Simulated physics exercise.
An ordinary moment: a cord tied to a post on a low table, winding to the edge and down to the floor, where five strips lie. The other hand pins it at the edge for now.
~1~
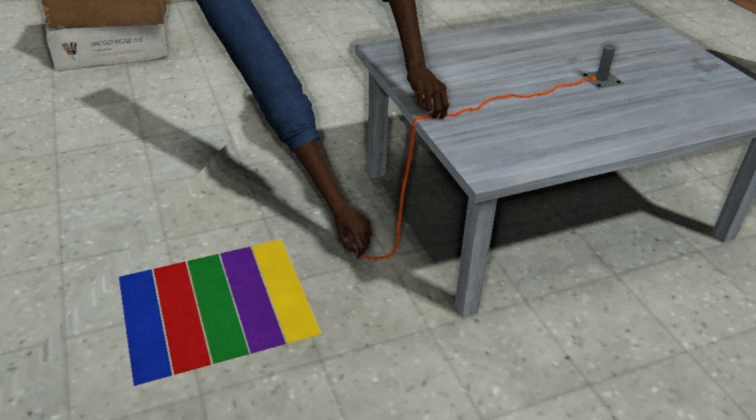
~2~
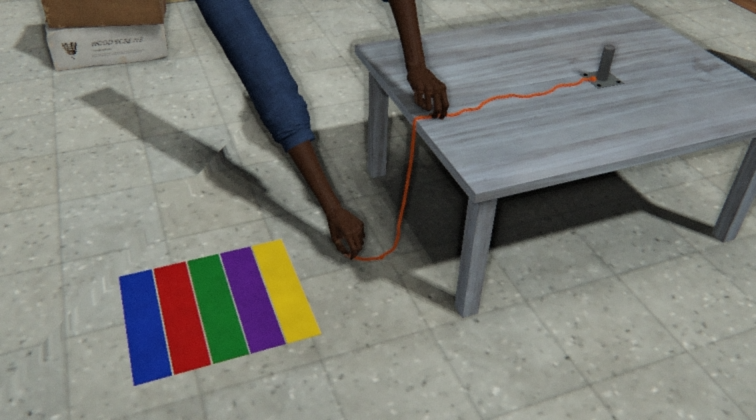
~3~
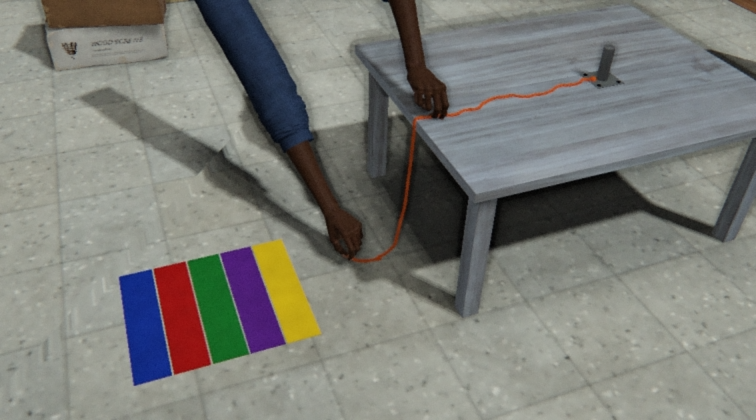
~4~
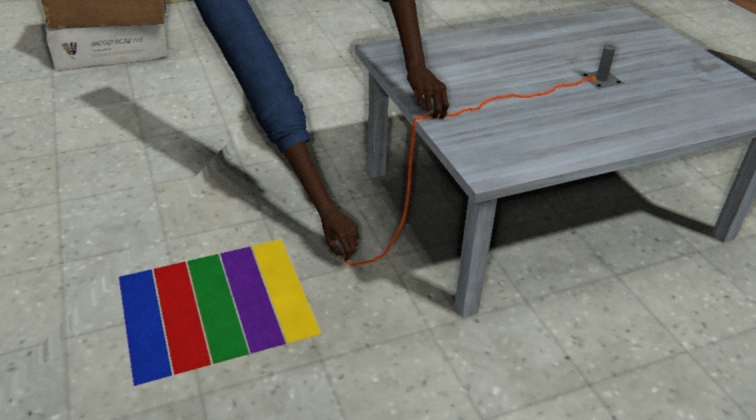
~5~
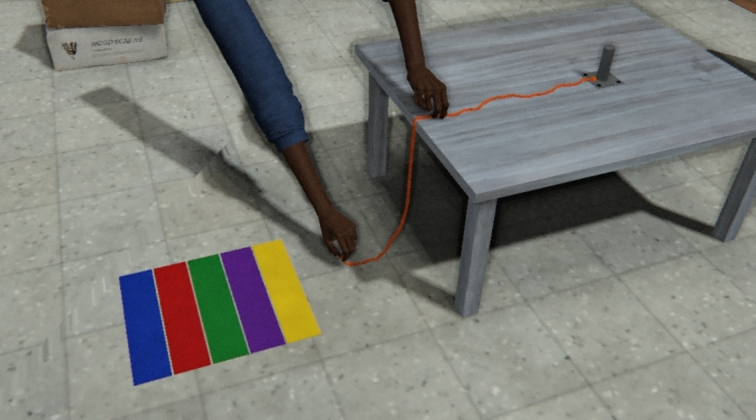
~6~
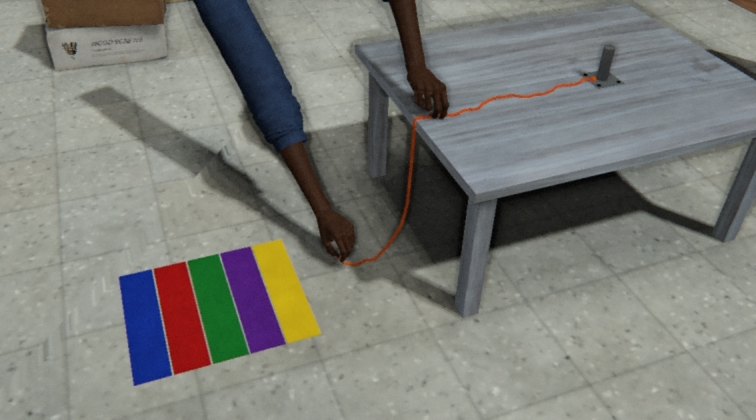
A hand near the floor inching an orange cord slightly left toward five coloured strips while another hand pins it at the table edge.
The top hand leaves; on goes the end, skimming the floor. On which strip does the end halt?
The end stops over the purple strip.
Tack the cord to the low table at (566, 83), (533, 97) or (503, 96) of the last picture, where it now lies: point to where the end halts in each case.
Near (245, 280), (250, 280) and (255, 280).
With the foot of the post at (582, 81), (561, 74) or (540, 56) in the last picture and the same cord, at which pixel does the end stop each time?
The places are (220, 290), (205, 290) and (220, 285).
Soon after, end near (304, 267); short of the strips.
Then, end near (266, 276); over yellow.
At full stretch, end near (245, 282); over purple. It gets as far as the purple strip.
